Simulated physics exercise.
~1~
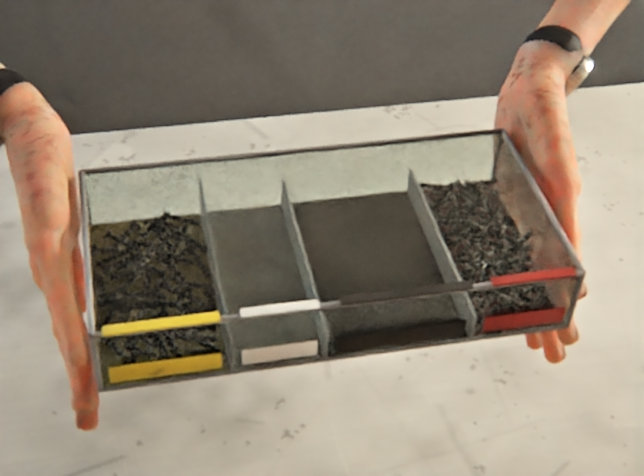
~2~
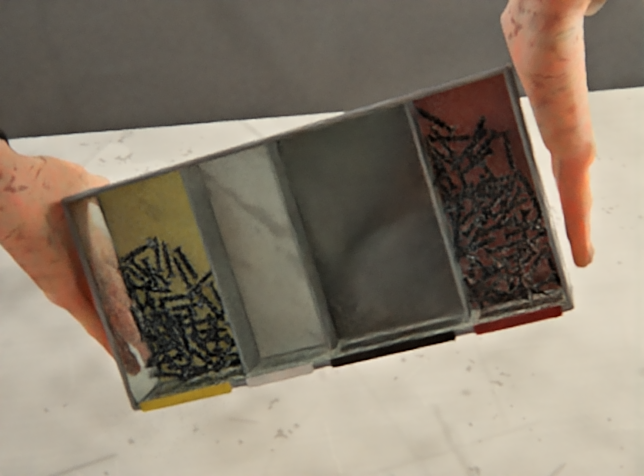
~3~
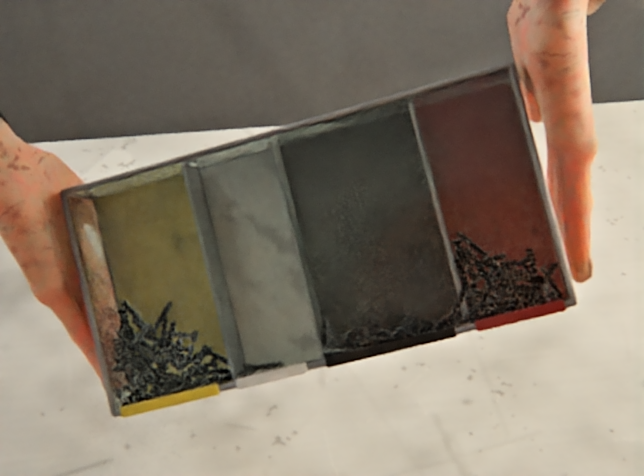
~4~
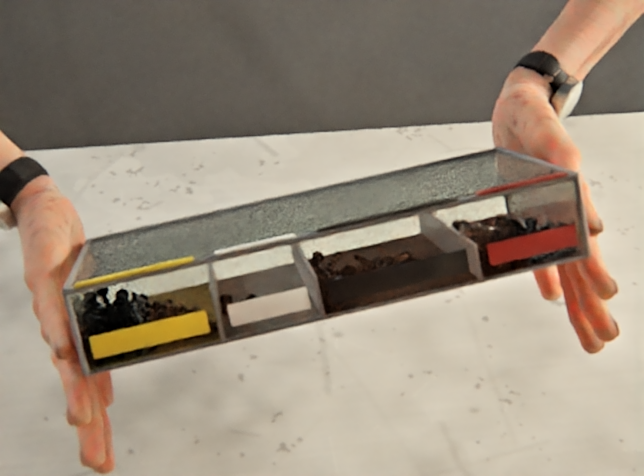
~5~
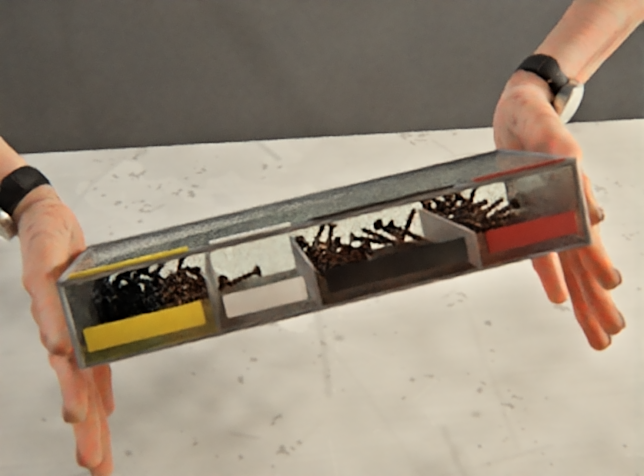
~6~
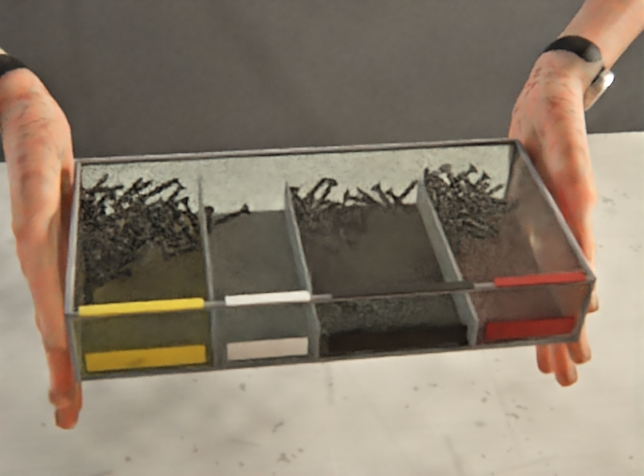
A shallow clear-lidded box, held at its ends by two hands above a pale, speckled table against a grey wall, is seen from the front and slightly above. Its four compartments are marked yellow, white, black and red from left to right, with dark screws in the yellow and red ones. The hands tip the box steeply toward the viewer, and screws slide to the near edge, some spilling into the black section. They swing it back and tip it away, sending the screws rearward. Finally it is held level, with most screws in yellow, fewer in red and black, and barely any in white.
